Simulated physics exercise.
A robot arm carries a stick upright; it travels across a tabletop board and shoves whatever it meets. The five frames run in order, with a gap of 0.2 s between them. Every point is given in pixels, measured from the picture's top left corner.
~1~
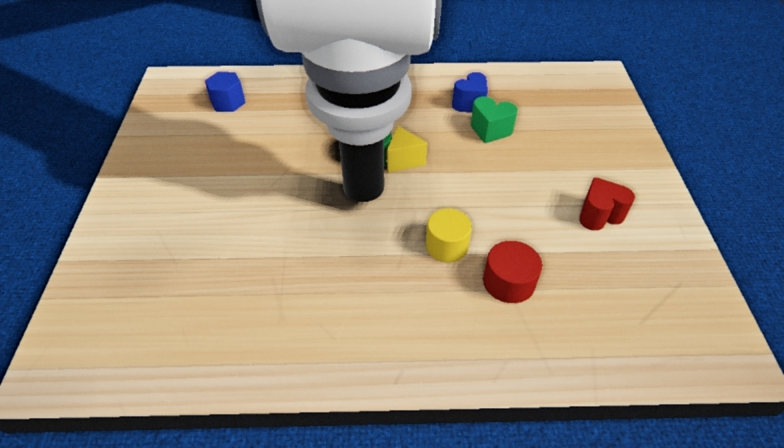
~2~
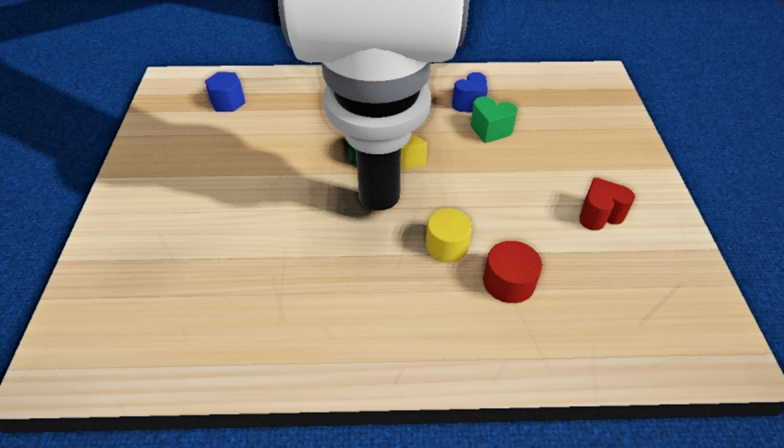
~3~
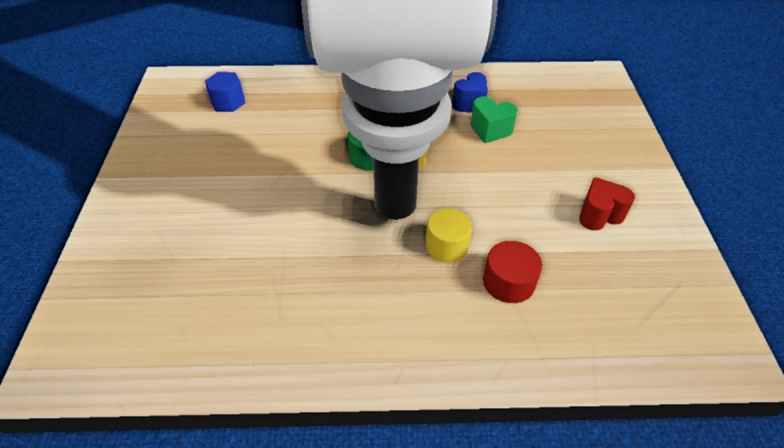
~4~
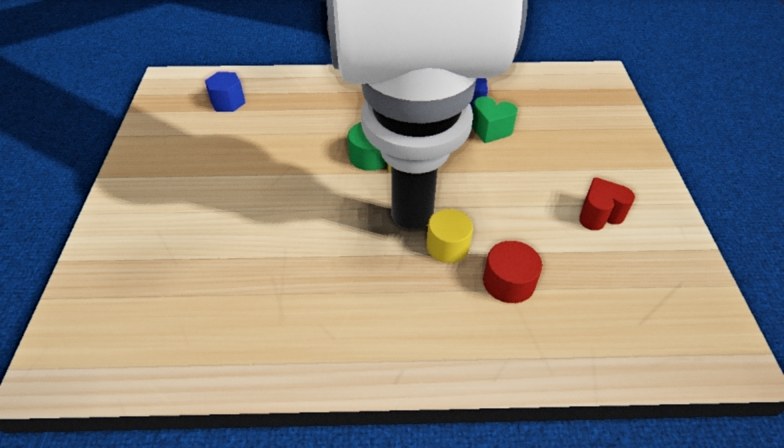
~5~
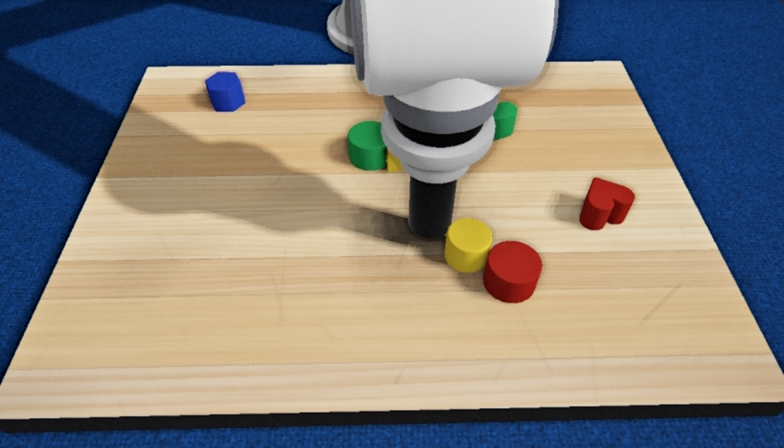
In this clip, a robot arm with a black stick moves right and toward the viewer across a wooden board of colored blocks, then pushes the yellow disc a short way toward the red disc.
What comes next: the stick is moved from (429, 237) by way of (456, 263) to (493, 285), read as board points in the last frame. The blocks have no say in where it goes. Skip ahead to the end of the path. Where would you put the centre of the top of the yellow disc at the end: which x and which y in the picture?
By then it is at (544, 259).
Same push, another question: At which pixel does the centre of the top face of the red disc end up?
I'd guess (593, 284).
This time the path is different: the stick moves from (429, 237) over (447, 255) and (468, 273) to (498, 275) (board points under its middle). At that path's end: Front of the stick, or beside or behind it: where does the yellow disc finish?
Held in front.
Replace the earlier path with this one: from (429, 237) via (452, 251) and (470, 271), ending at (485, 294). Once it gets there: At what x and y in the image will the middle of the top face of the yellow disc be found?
At pixel (534, 262).
The first path, step by step. Halfway along, stick (459, 249); yellow disc (506, 252); red disc (553, 275).
At the end, stick (496, 271); yellow disc (544, 259); red disc (593, 284).
